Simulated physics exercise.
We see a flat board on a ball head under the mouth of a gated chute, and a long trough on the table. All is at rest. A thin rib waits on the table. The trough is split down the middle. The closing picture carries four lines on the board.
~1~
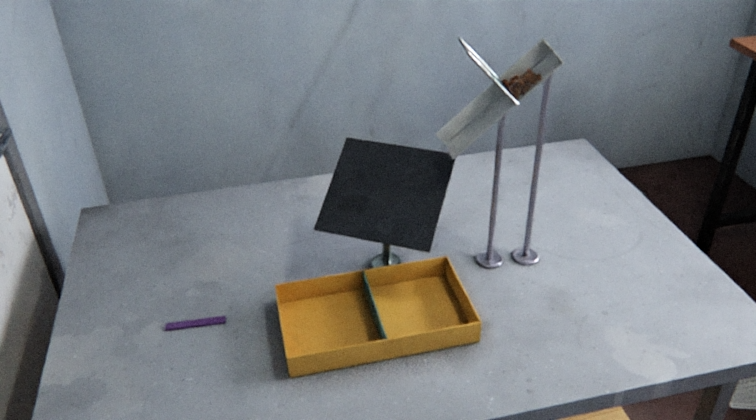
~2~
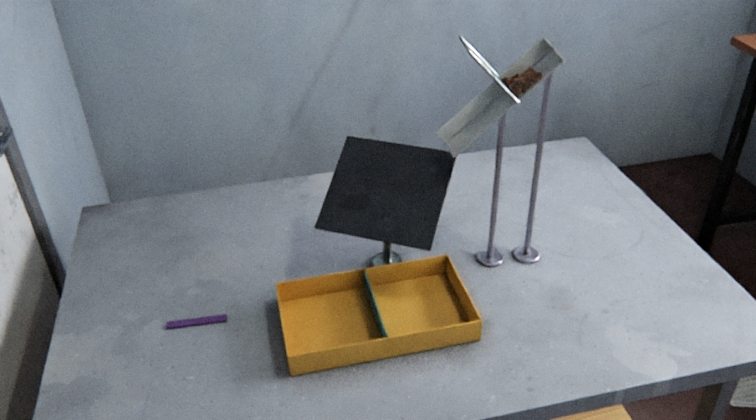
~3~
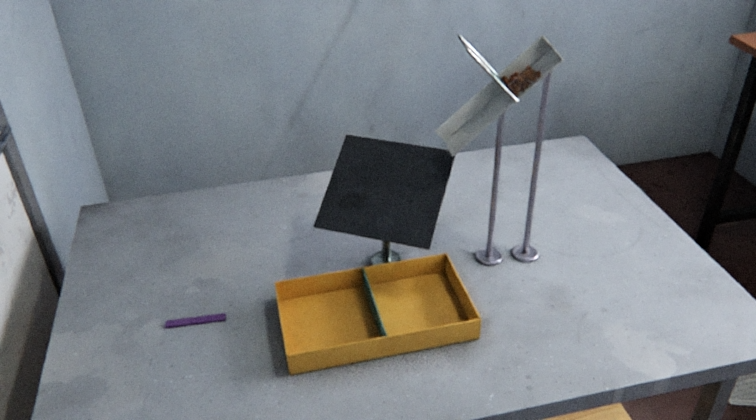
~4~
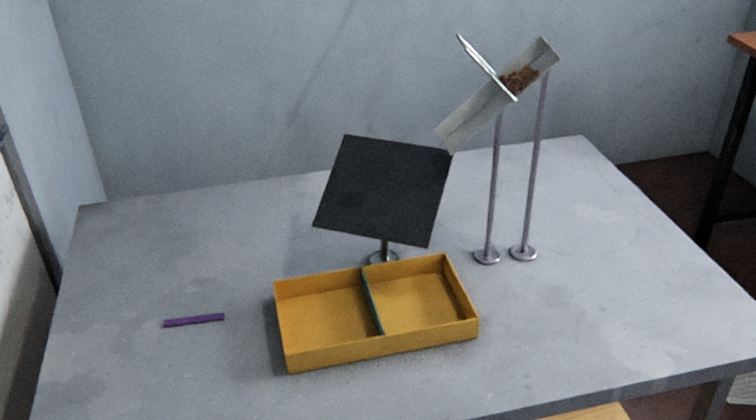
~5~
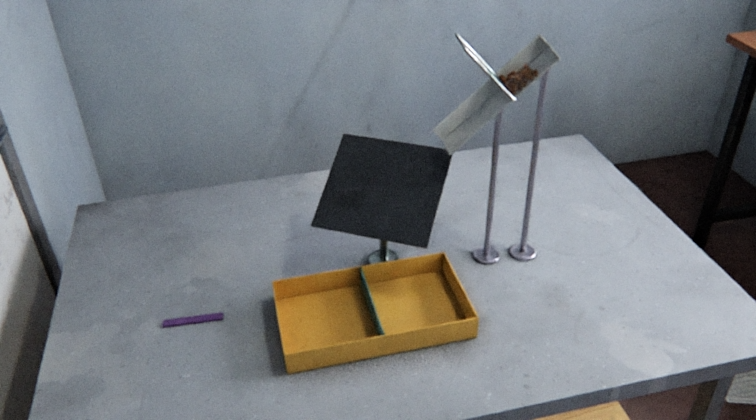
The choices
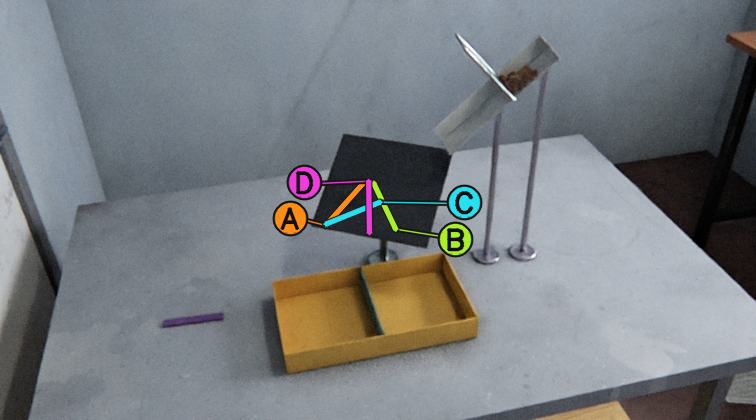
Nothing moved apart from a very slight drift of the whole view; small brown pieces sat behind a closed gate in a raised chute, above a tilted black board and a divided yellow tray.
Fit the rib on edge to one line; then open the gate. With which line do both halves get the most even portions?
Take D.
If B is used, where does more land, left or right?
More lands on the right.
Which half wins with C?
More lands on the left.
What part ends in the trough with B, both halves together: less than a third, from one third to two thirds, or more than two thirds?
Line B gives more than two thirds.
On the marked copy, line A from (363, 183) to (325, 225); line B from (373, 183) to (395, 229); line C from (379, 202) to (326, 224); line D from (368, 181) to (369, 232).
If A is chosen, of what is caught, the bulk in the left half, a small share in the right.
If B is chosen, of what is caught, a small share in the left half, the bulk in the right.
If C is chosen, of what is caught, the bulk in the left half, close to a quarter in the right.
If D is chosen, of what is caught, close to a third in the left half, close to two thirds in the right.
